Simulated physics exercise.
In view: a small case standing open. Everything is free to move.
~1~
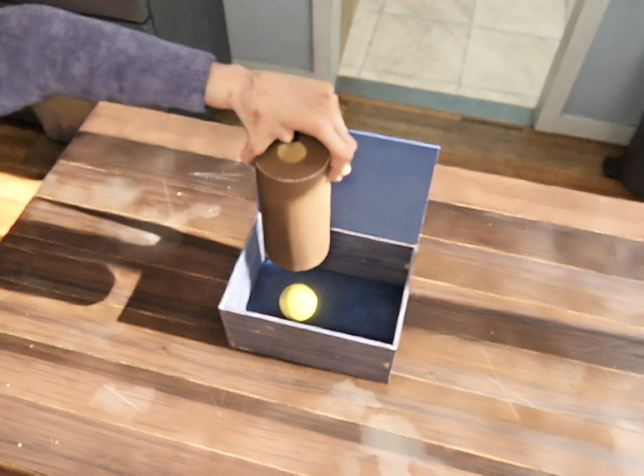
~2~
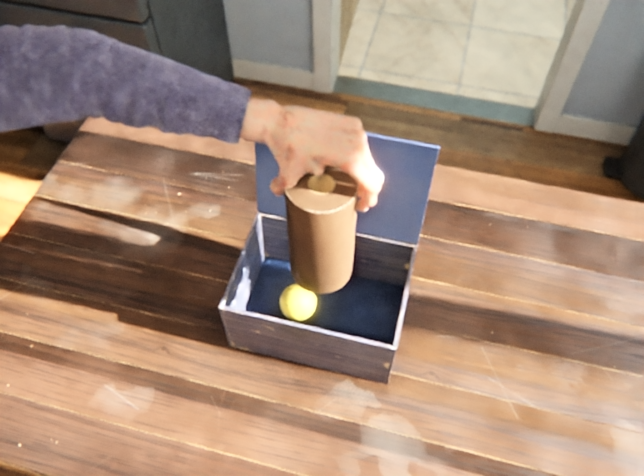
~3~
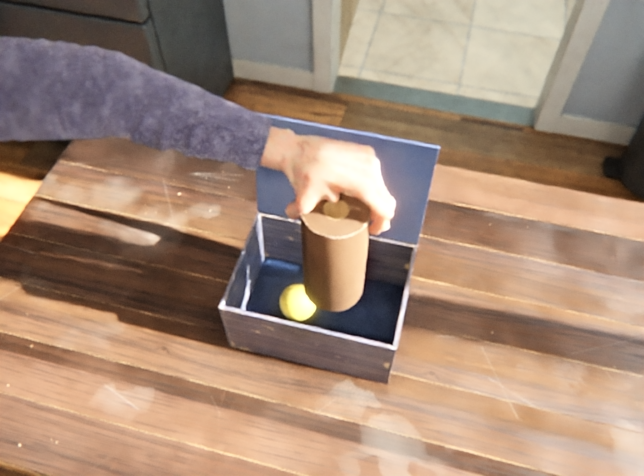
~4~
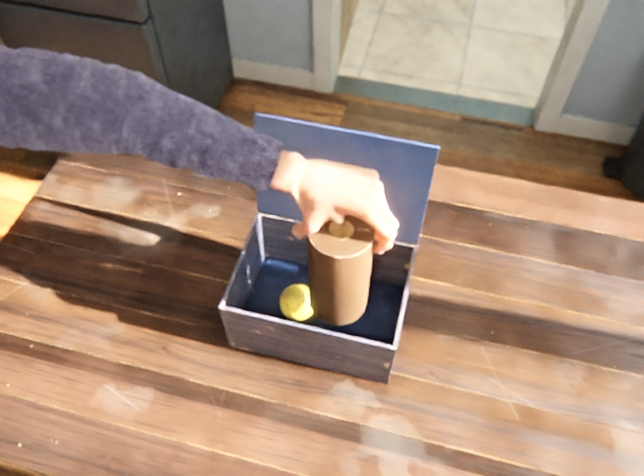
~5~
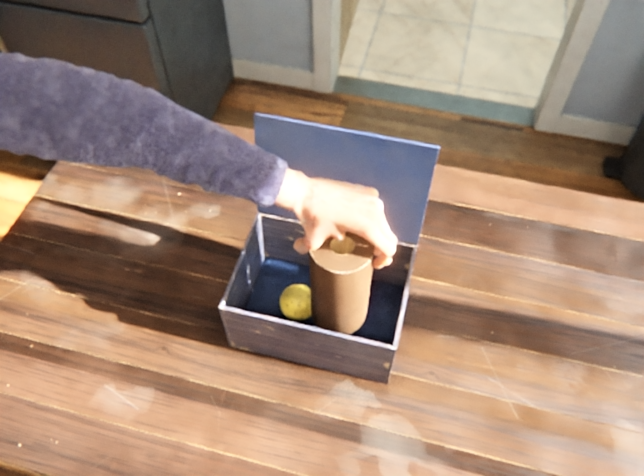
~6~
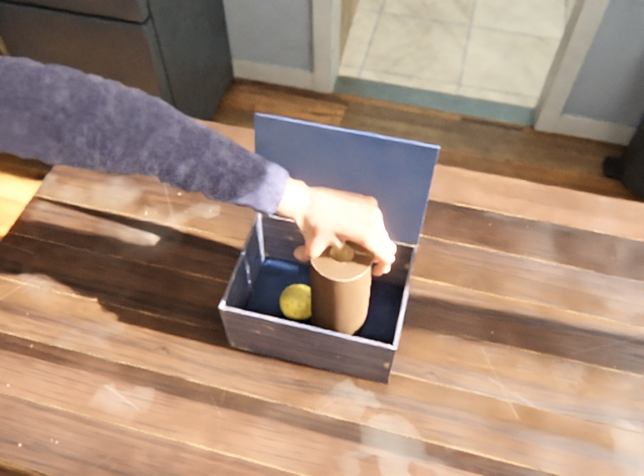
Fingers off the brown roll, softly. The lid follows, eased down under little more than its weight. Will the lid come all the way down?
Here the lid is held up.
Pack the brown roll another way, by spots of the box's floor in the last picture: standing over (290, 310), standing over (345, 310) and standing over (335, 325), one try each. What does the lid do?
First try: It will not close; second try: It stays ajar; third try: It is held up.
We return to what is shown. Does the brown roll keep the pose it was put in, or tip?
The brown roll stays as placed.
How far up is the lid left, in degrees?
About 35°.
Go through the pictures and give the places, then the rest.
In the first picture, still above its spot; brown roll (295, 203); yellow ball (298, 303).
In the second picture, still above its spot; brown roll (321, 230); yellow ball (298, 303).
In the third picture, still above its spot; brown roll (335, 251); yellow ball (298, 303).
In the fourth picture, still above its spot; brown roll (339, 268); yellow ball (298, 303).
In the fifth picture, still above its spot; brown roll (341, 281); yellow ball (298, 303).
In the sixth picture, put in, still held; brown roll (340, 288); yellow ball (298, 303).
Then, 1.20 s after the last picture, lid starting down; brown roll slid about its own width near (339, 309).
Then, 1.80 s after the last picture, lid 41° above the rim; brown roll slid about its own width near (339, 309).
At rest, lid 34° above the rim; moved from the start, brown roll; yellow ball in place. Seen from the same camera at the end, brown roll near (339, 309).
